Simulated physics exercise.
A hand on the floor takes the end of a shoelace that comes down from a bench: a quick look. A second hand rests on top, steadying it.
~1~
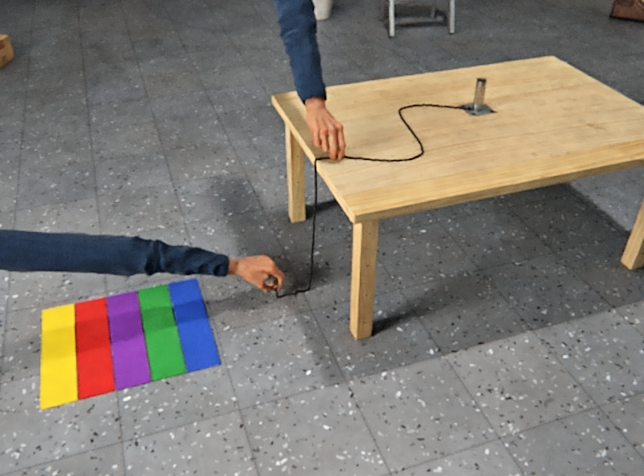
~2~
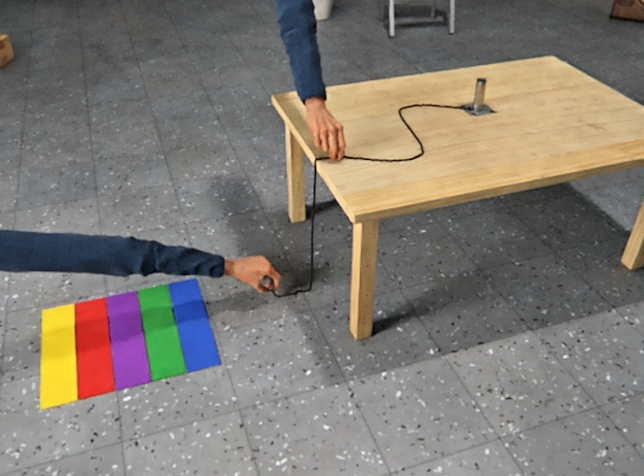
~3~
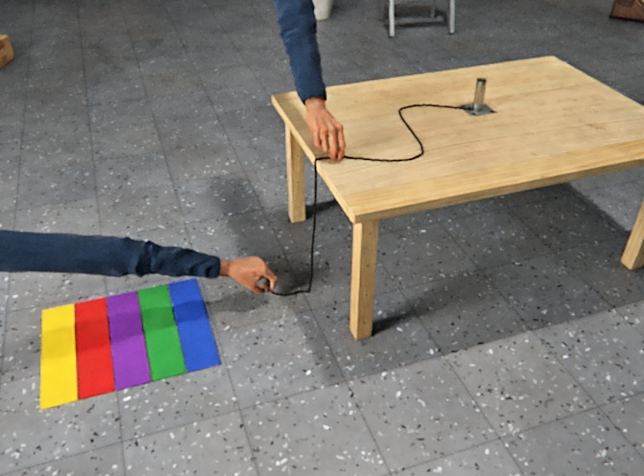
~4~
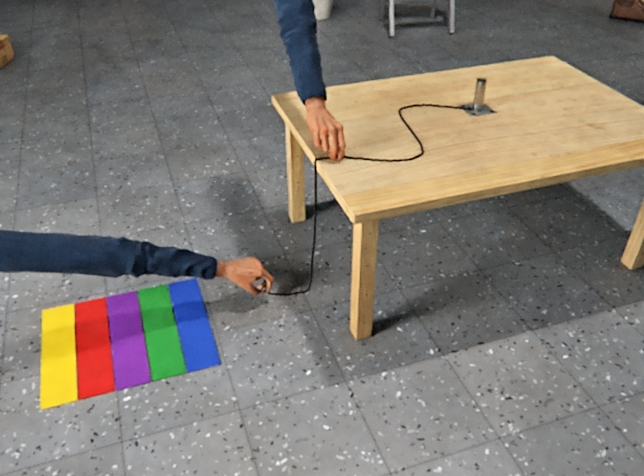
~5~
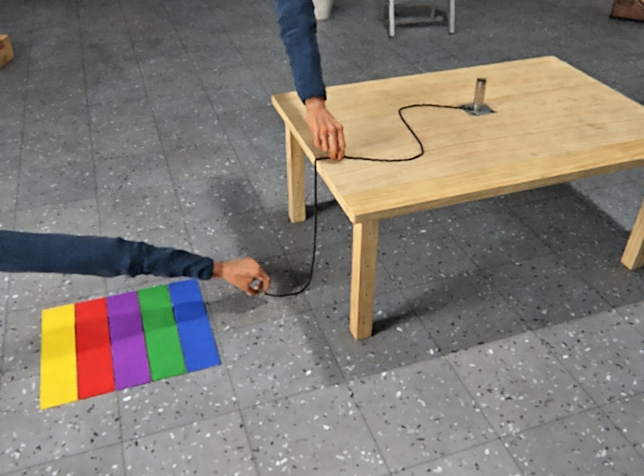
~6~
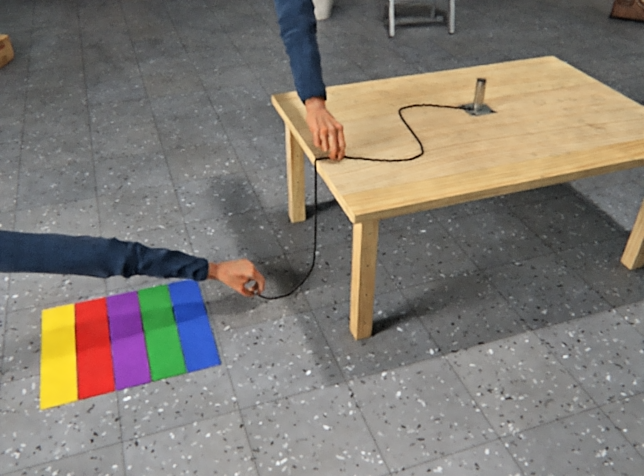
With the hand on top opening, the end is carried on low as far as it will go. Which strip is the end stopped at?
Stopped at yellow.
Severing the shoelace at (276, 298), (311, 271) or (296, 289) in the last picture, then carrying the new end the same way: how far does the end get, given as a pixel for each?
The three cuts give roughly (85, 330), (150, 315) and (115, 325) respectively.
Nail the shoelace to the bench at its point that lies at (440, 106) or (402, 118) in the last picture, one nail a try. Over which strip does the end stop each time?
Colour per try: Yellow / red.
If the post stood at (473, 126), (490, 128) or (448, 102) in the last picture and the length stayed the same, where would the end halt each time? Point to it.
Roughly (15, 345), (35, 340) and (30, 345).
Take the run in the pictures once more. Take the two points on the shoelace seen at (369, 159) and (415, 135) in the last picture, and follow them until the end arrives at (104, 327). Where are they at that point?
The first goes to (296, 197), the other to (353, 139).
Soon after, end near (104, 327); over red.
After that, end near (71, 334); over yellow.
At the stop, end near (51, 339); over yellow. It halts on the yellow strip.
